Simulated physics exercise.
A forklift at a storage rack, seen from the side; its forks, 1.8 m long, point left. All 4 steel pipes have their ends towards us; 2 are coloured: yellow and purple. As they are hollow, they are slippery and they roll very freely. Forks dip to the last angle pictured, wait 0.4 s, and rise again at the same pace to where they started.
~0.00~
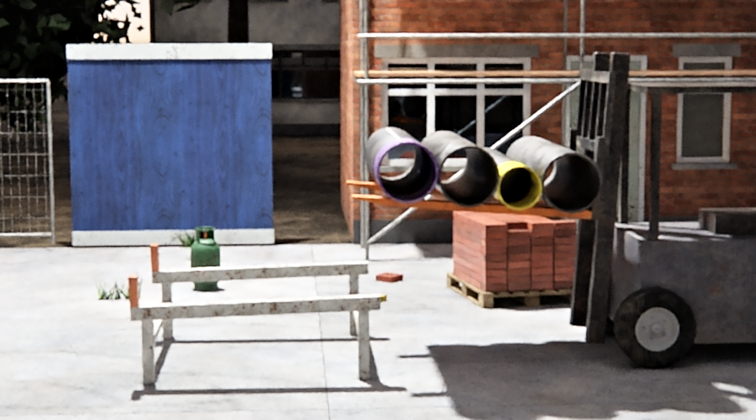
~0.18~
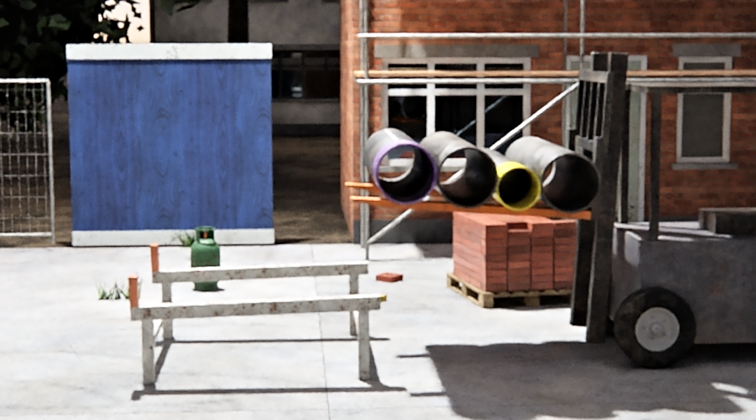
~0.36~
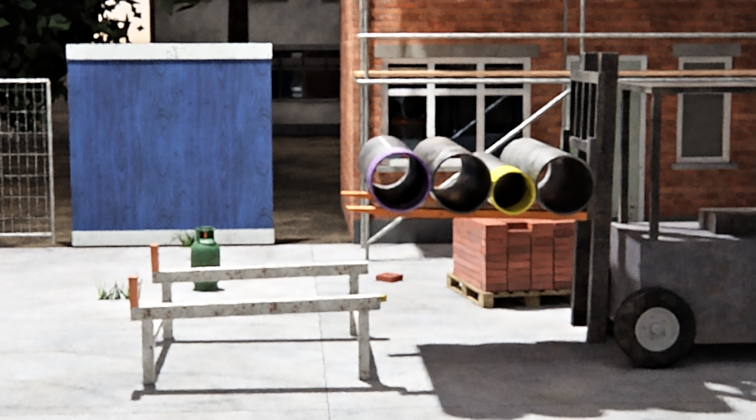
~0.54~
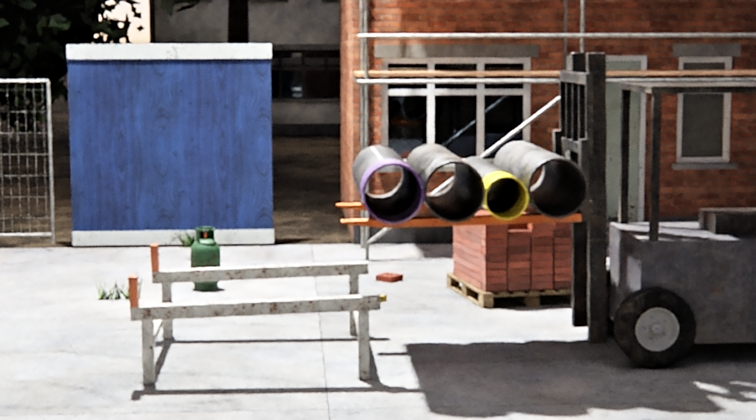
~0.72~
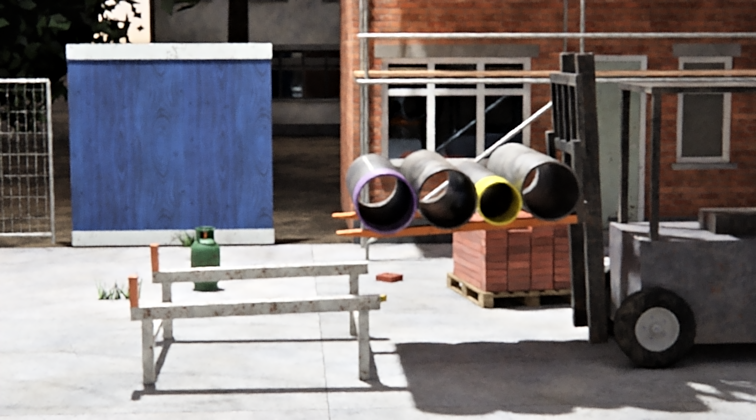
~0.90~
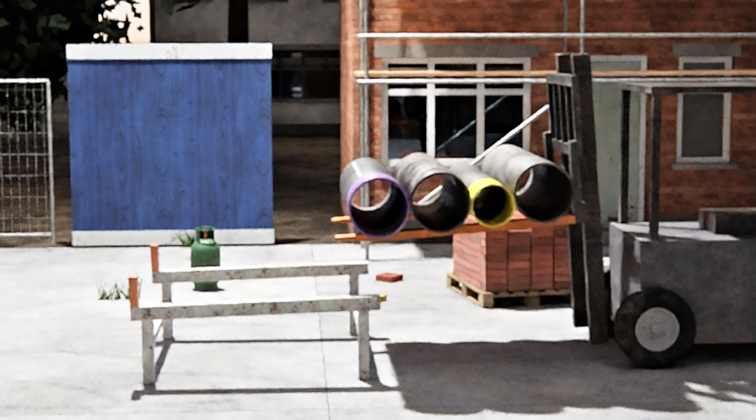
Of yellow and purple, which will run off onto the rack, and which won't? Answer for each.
Yellow pipe won't, purple will.
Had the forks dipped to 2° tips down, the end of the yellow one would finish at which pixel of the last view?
Near pixel (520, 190).
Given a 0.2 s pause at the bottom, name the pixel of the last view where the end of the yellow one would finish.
I'd put it somewhere near (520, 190).
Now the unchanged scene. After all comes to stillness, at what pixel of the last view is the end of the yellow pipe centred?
Roughly (520, 188).
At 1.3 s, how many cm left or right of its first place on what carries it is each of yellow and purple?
Yellow has shifted 20 left and purple 20 left.
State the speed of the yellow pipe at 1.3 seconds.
It's travelling at about 0.4 m/s.
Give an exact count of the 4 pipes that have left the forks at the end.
Total: 2.
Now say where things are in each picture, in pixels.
In the first frame, yellow (520, 188), purple (408, 173); forks 4° tips up; 4 of the 4 lie directly on the forks.
In the second frame, yellow (519, 189), purple (406, 174); forks 4° tips up.
In the third frame, yellow (514, 193), purple (401, 182); forks 2° tips up.
In the fourth frame, yellow (507, 199), purple (393, 194); forks 1° tips down.
In the fifth frame, yellow (500, 204), purple (386, 204); forks 4° tips down.
In the sixth frame, yellow (494, 206), purple (379, 208); forks 5° tips down.
By 1.3 s, yellow is on the forks, 100 cm from the tips, rolling left; purple is on the forks, 20 cm from the tips, rolling left; 0 off the forks so far.
By 1.8 s, yellow is on the forks, 70 cm from the tips, rolling left; purple is on the rack, 145 cm from the rack's far end, rolling left; 1 off the forks so far.
Finally (5.4 s), yellow is on the forks, 120 cm from the tips; purple is on the rack, 30 cm from the rack's far end; 2 off the forks so far.
